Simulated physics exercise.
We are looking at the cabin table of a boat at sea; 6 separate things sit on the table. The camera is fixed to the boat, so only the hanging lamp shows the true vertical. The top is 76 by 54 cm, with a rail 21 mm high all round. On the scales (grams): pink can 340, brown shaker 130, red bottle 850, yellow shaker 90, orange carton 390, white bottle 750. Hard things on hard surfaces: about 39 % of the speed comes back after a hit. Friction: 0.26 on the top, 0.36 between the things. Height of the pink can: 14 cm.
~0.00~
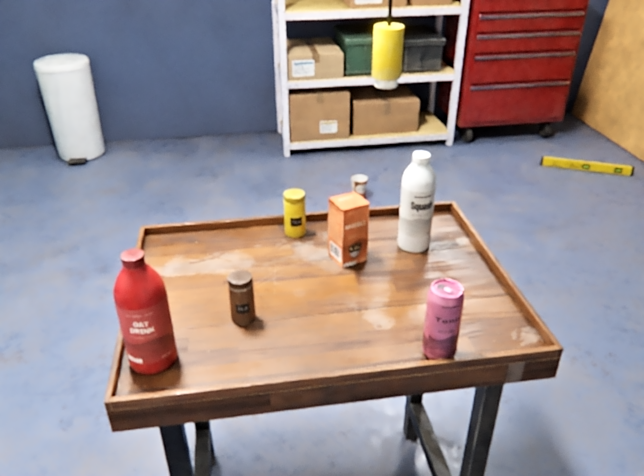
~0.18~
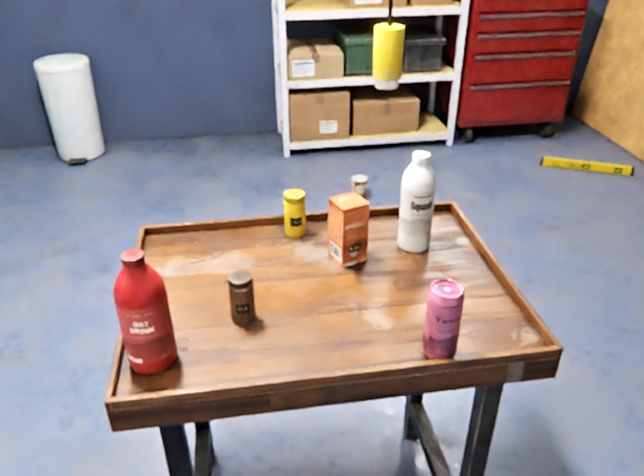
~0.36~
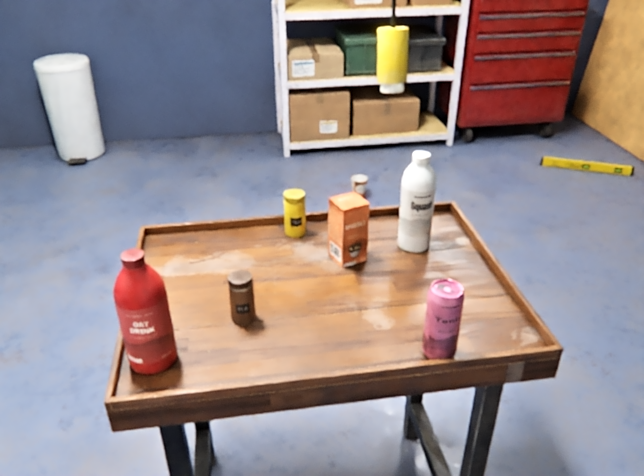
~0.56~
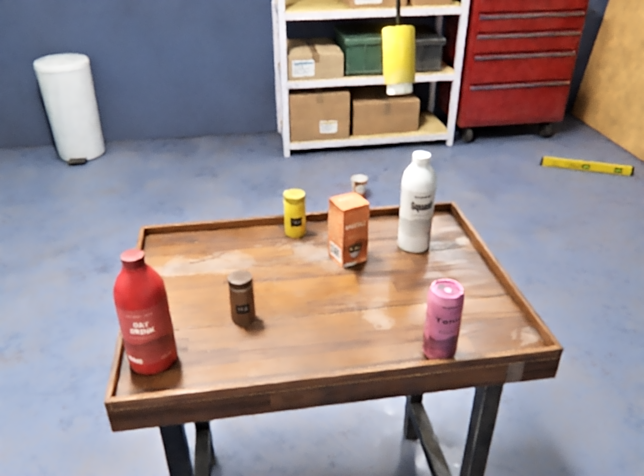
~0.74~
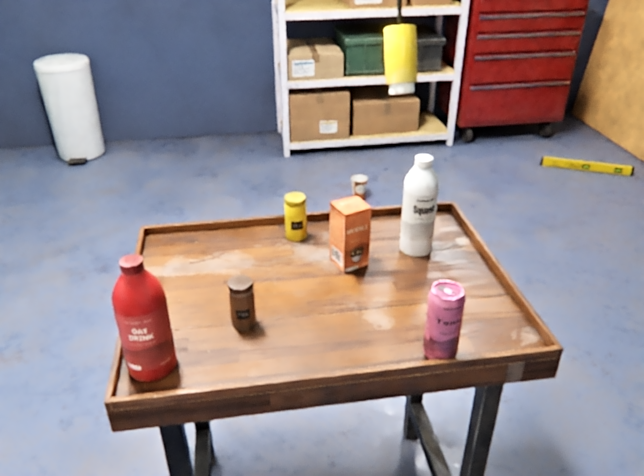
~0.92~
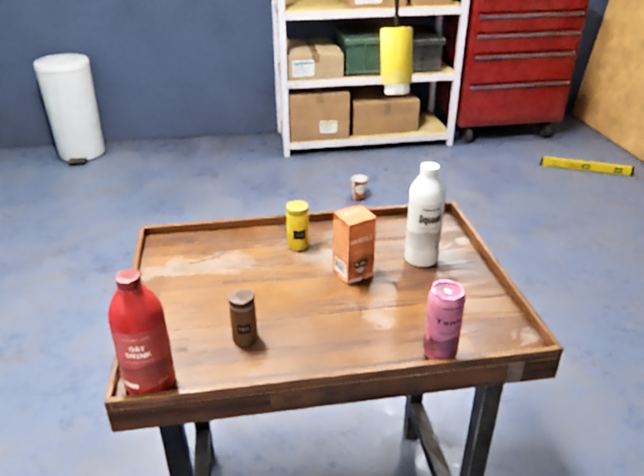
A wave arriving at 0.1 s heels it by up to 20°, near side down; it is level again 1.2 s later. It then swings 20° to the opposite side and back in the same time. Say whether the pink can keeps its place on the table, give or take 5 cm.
The pink can gets shifted.
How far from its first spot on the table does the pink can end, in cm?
About 10 cm.
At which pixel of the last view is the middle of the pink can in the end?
Around (426, 289).
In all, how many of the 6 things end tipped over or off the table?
In all, 0.
After 1.92 s, boat heeled 20°, far side down; orange carton moved 9 cm; yellow shaker moved 9 cm; brown shaker moved 9 cm.
After 2.12 s, boat heeled 14°, far side down; pink can moved 5 cm near (432, 303); orange carton moved 4 cm; yellow shaker moved 4 cm.
In the end (3.0 s), not toppled but over 5 cm from the start, pink can; the other 5 under 5 cm from the start. At the end, from the last picture's camera, pink can near (426, 290).
